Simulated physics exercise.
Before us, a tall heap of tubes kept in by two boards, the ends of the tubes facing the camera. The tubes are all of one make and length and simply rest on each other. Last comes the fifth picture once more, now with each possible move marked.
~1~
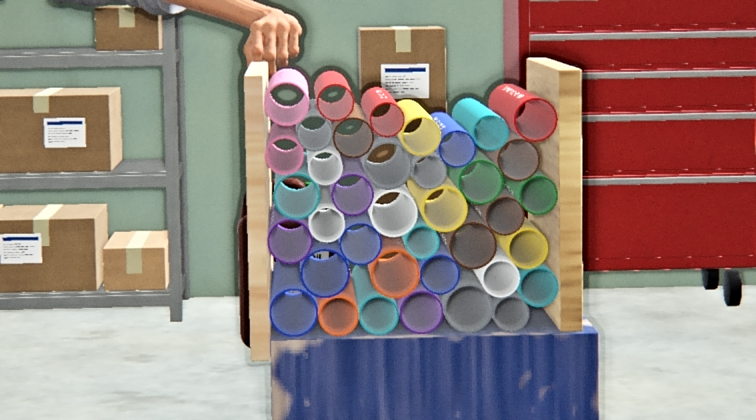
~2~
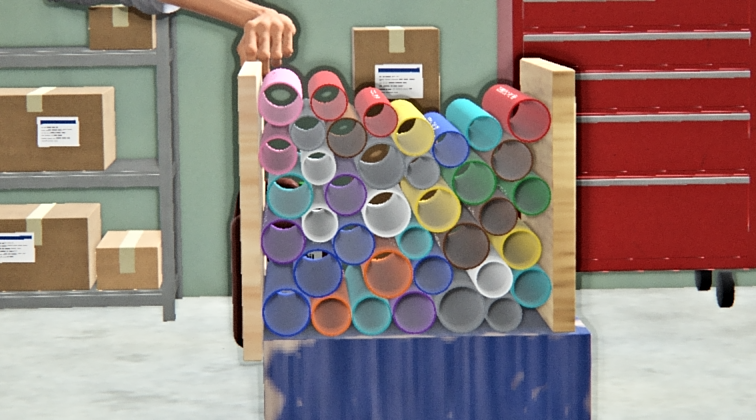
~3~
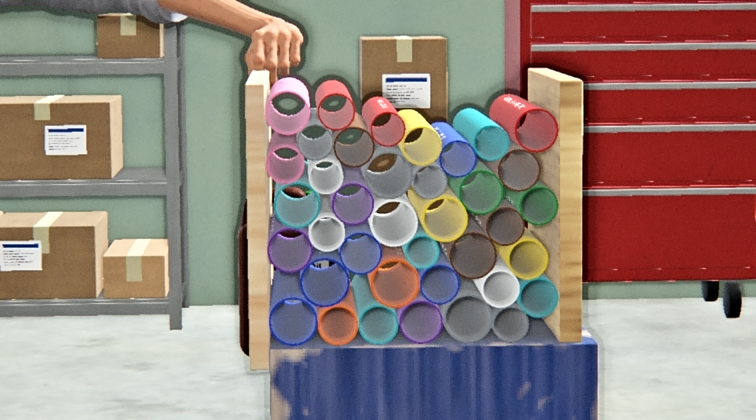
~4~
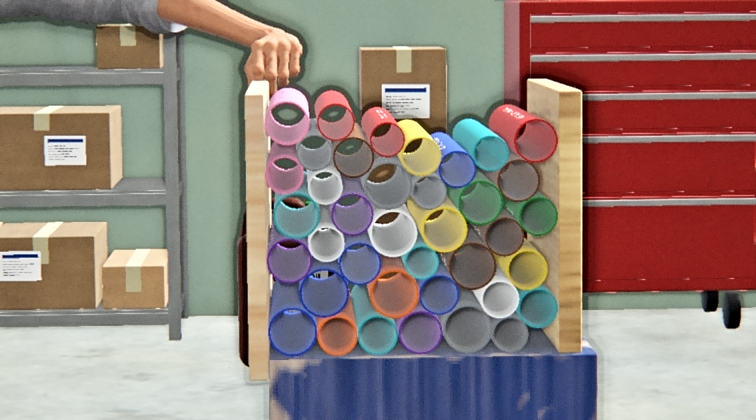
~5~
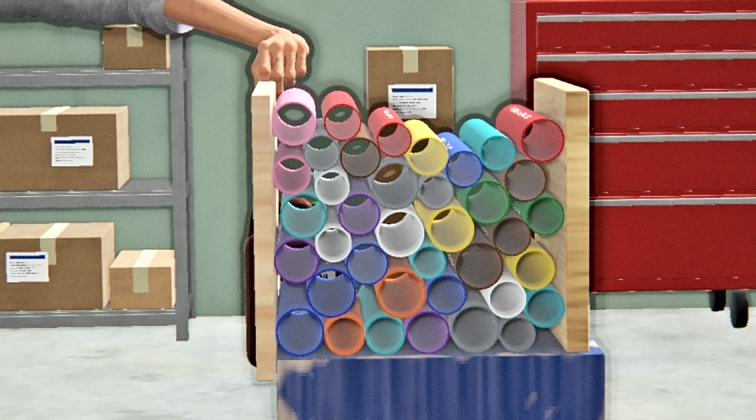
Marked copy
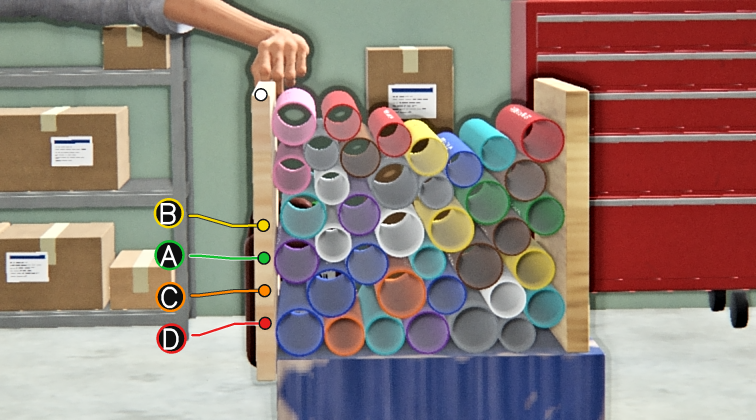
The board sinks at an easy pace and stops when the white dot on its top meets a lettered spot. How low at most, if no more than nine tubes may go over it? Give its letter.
No lower than C.
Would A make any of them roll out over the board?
Yes, at A.
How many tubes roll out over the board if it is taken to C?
With C, eight.
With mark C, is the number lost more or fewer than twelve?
It loses fewer than twelve.
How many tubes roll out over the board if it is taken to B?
The count is four.
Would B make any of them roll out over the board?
Yes.
On the marked copy, A at (264, 258); B at (263, 225); C at (265, 290); D at (265, 323); the white dot at (261, 95).
With C. Early on, top of the board (272, 179).
Further on, top of the board (274, 274).
At the end, top of the board (274, 289), eight out over the board.
As for the rest, A about four out over the board; B about four out over the board; D more than nine out over the board.
